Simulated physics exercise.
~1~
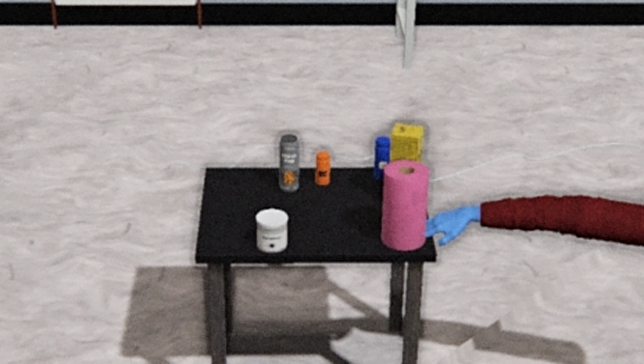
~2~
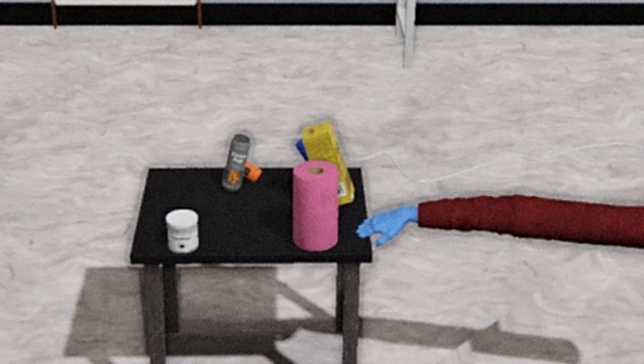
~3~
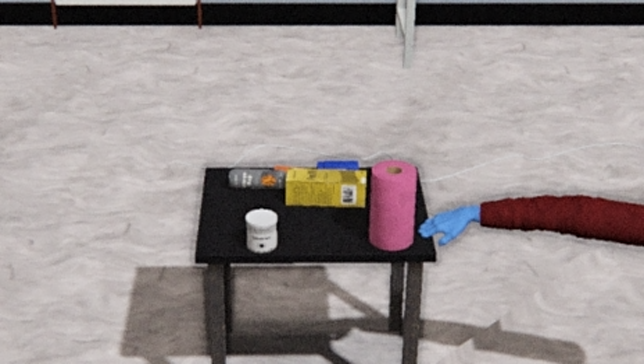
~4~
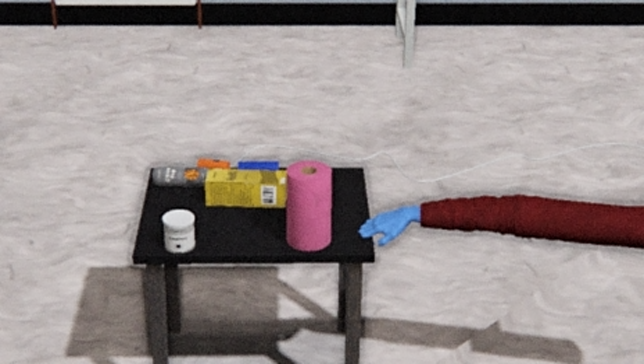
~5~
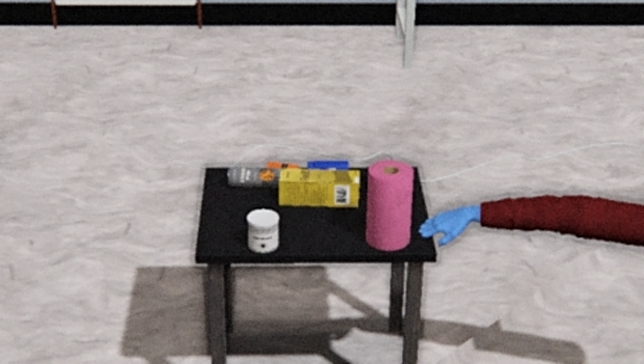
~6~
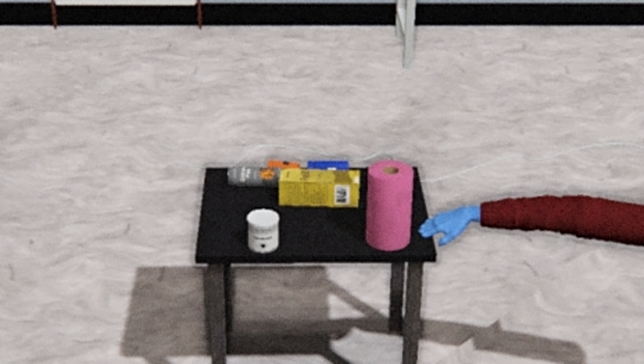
A gloved hand stayed beside a small black table as it jerked left, right, left and right again, toppling the yellow carton, grey can and blue and orange shakers, which ended up lying on top while the pink roll and white tin stood upright.
